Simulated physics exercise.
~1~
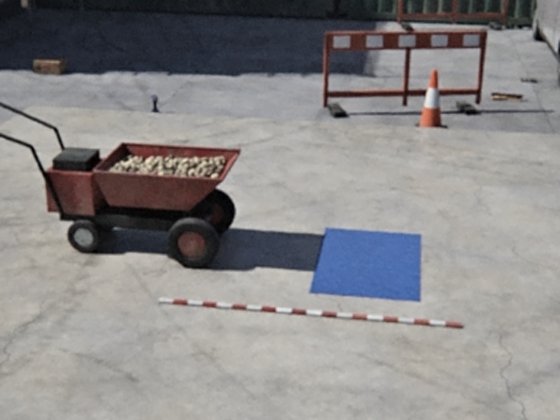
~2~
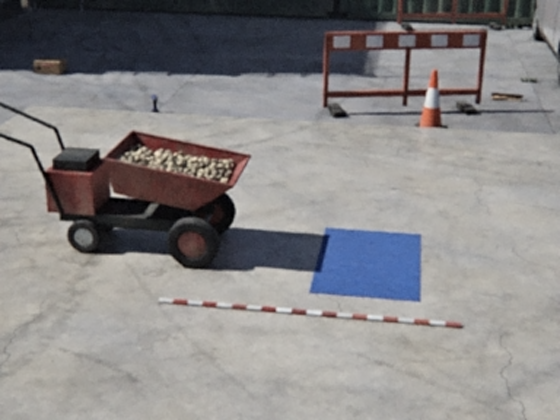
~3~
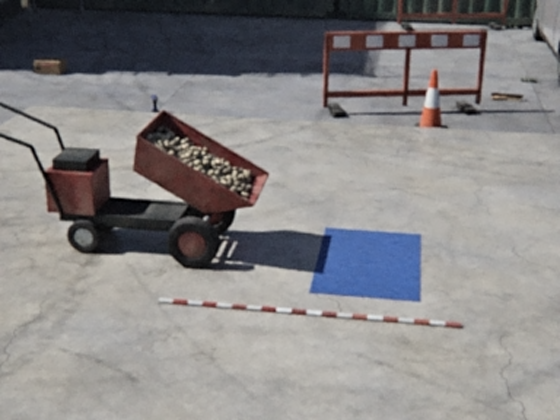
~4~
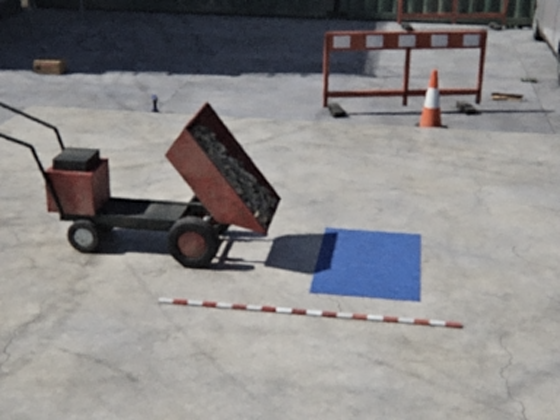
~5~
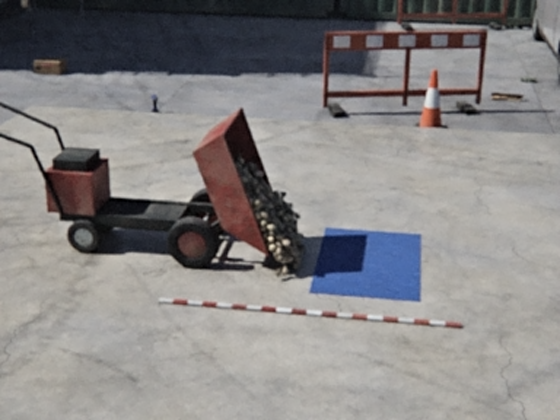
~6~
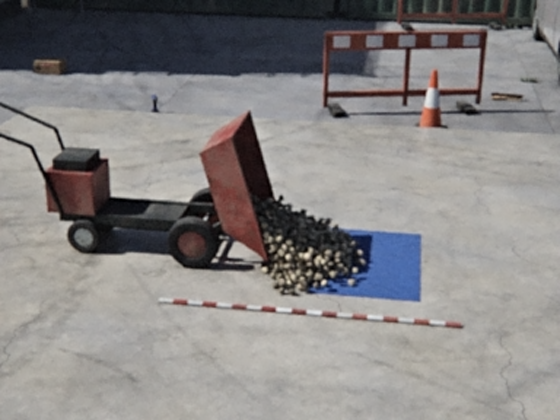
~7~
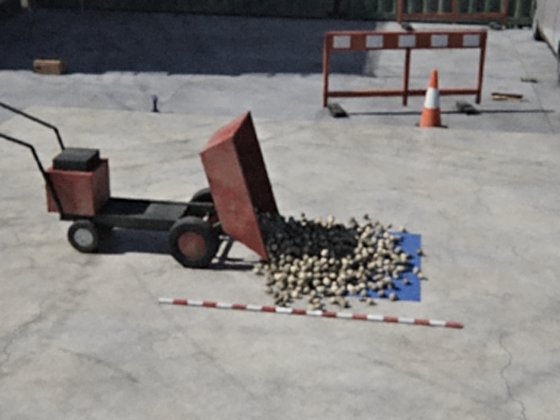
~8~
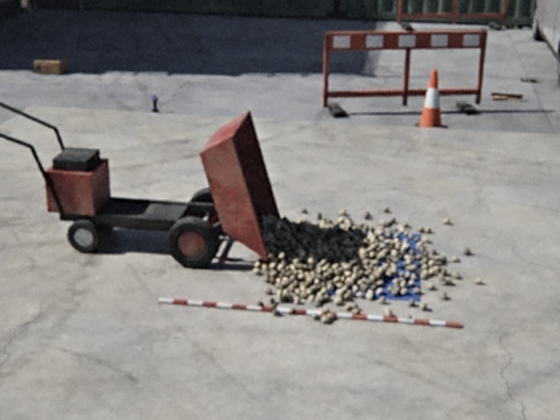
In this clip, a red wheeled barrow on a concrete yard tips its skip forward to the right, and round stones slide out, piling up on the ground and spreading across a blue sheet until they cover much of it, with some scattering beyond, while the skip stays steeply tilted.
